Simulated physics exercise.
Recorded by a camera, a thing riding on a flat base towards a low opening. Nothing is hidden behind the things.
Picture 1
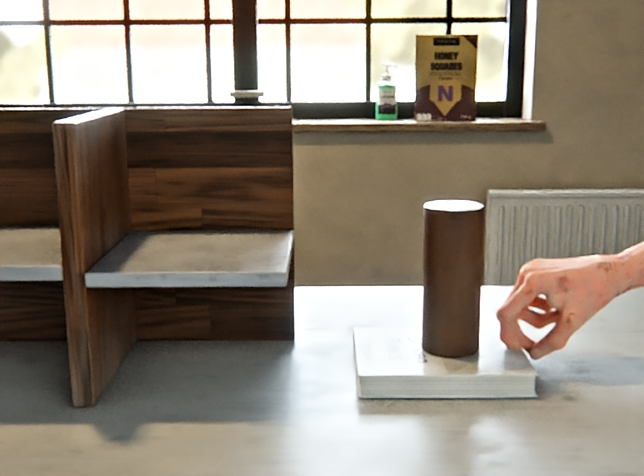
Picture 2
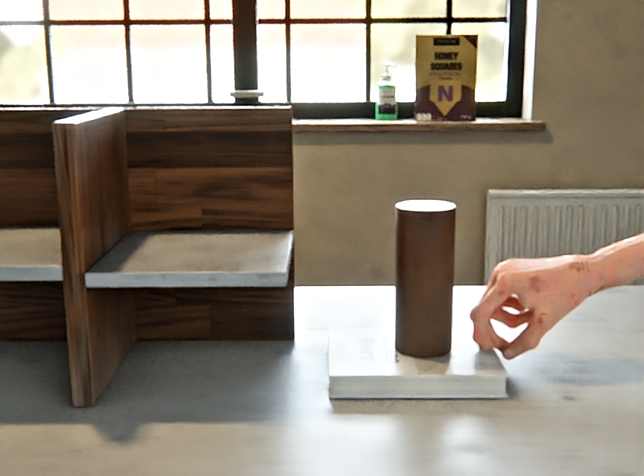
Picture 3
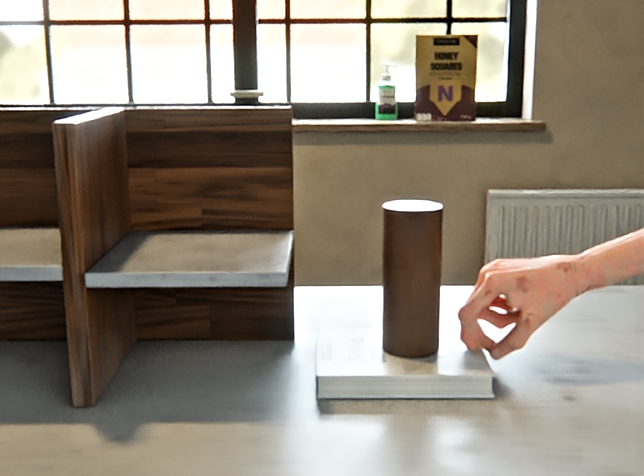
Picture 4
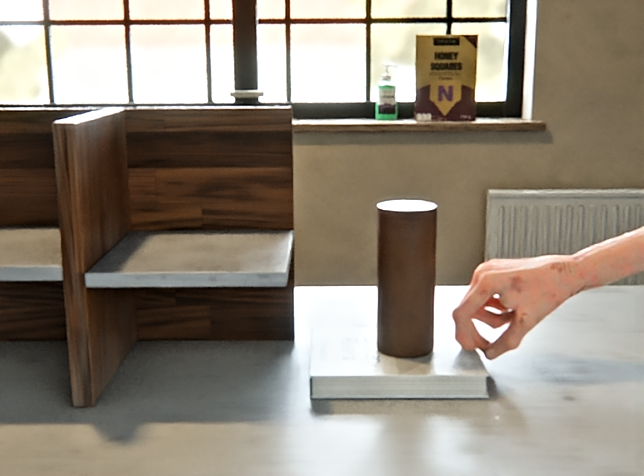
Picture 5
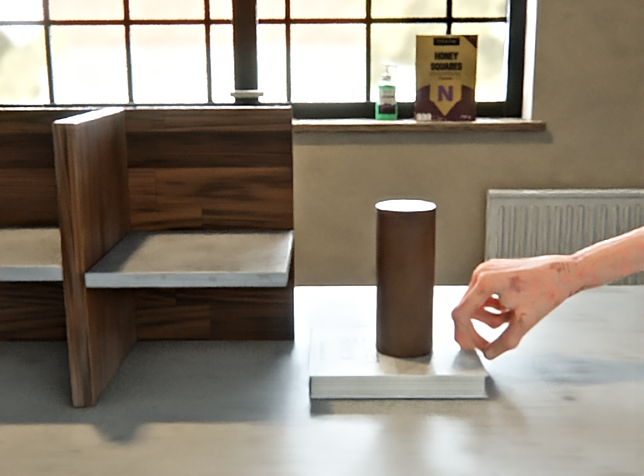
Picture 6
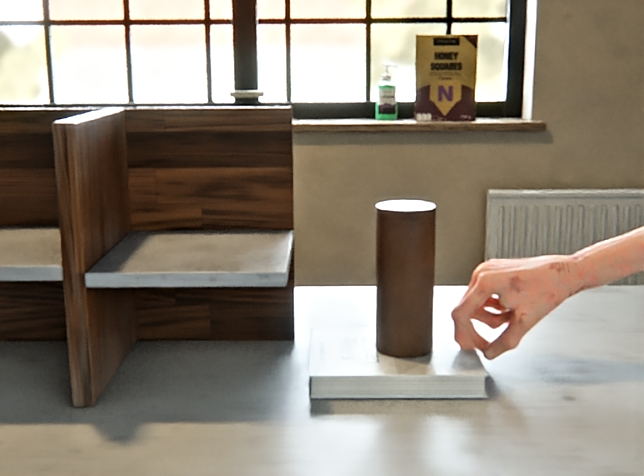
On a table beside a wooden shelf unit, in front of a window, a hand slides a white book with a tall brown candle standing on it a short way left, slowing until hand, book and candle are still.
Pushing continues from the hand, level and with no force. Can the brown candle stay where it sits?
The brown candle is knocked back.
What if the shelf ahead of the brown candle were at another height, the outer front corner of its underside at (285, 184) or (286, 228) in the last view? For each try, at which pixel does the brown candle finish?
(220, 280) and (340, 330).
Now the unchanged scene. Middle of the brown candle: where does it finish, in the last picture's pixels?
(348, 331).
Then, 1.44 s past the last view, brown candle leaning 29° off how it started near (318, 275).
Finally, the brown candle strikes the shelf, near (348, 331).
